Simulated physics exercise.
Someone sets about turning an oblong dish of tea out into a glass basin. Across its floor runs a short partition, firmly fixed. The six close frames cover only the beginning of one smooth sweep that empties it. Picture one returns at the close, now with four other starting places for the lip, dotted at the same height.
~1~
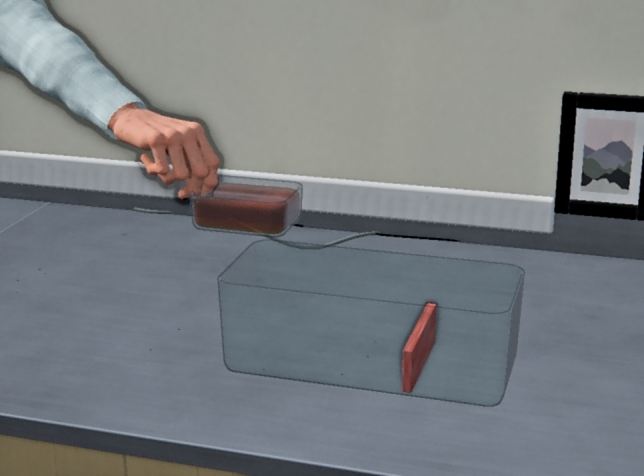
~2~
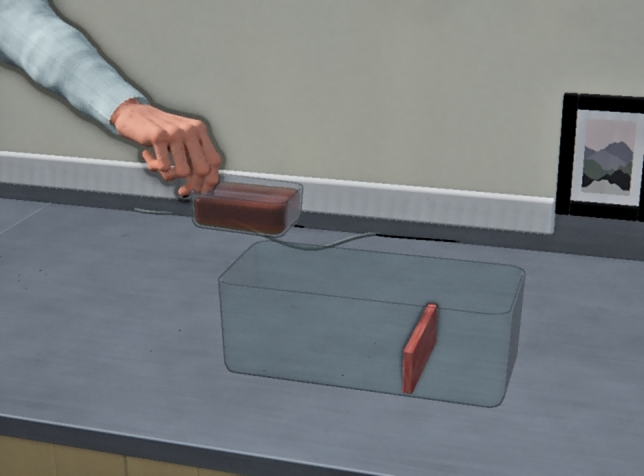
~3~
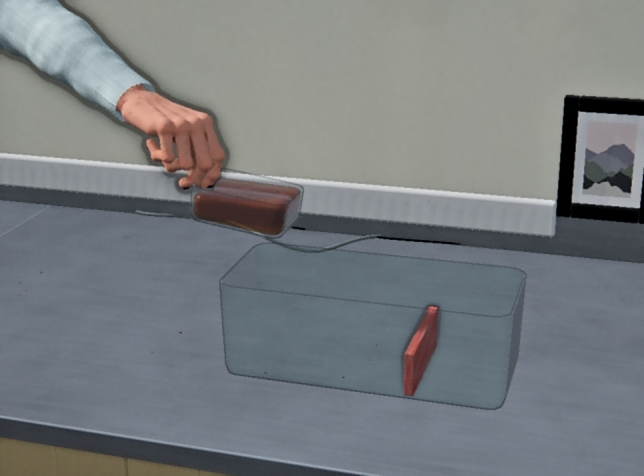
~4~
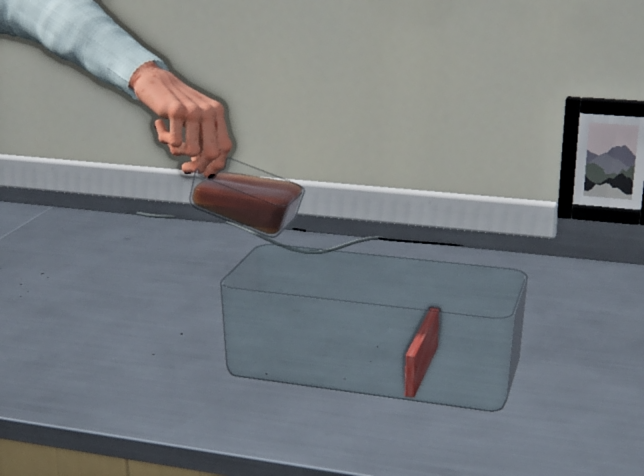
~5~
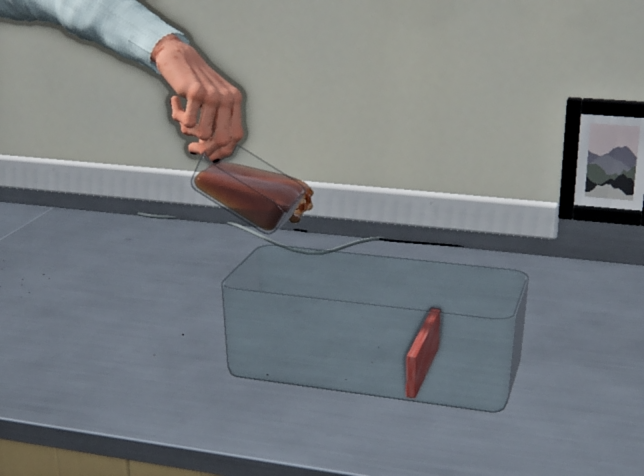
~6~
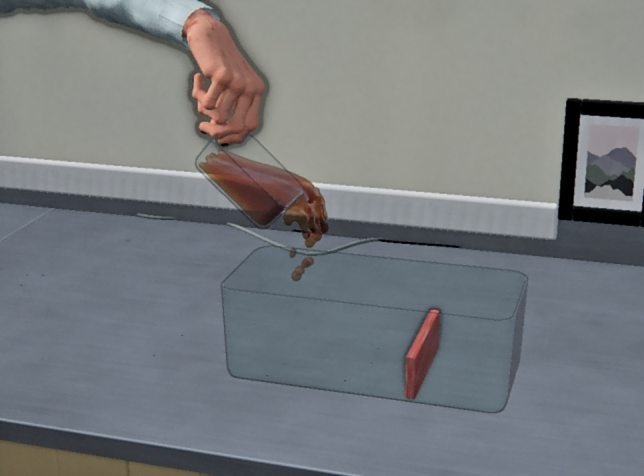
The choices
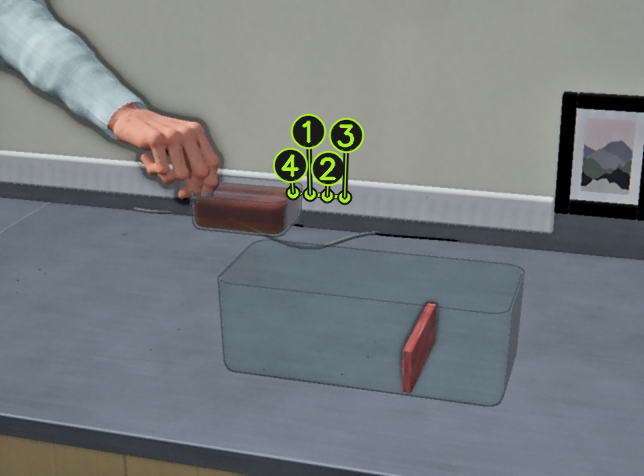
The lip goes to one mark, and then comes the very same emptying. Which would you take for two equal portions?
Best: 3.
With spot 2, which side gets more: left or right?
The left side.
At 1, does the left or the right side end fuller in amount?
The left one.
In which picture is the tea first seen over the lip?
Picture 4.
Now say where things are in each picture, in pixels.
In the first picture, upright, lip at (292, 192); basin from (225, 367) to (504, 405); top of the wall at (421, 326); nothing has left yet.
In the second picture, upright, lip at (293, 193); nothing has left yet.
In the third picture, tipped about 7°, lip at (294, 195); nothing has left yet.
In the fourth picture, tipped about 17°, lip at (295, 197); tea is over the lip, down to (295, 197).
In the fifth picture, tipped about 28°, lip at (296, 198); tea is over the lip, down to (302, 213).
In the sixth picture, tipped about 42°, lip at (296, 199); tea is over the lip, down to (303, 271).
On the marked copy, 1 at (310, 194); 2 at (327, 195); 3 at (344, 197); 4 at (293, 192).
If 1 is chosen, about 96 % ends left of the wall and 2 % right of it.
If 2 is chosen, about 89 % ends left of the wall and 10 % right of it.
If 3 is chosen, about 46 % ends left of the wall and 52 % right of it.
If 4 is chosen, about 96 % ends left of the wall and 3 % right of it.
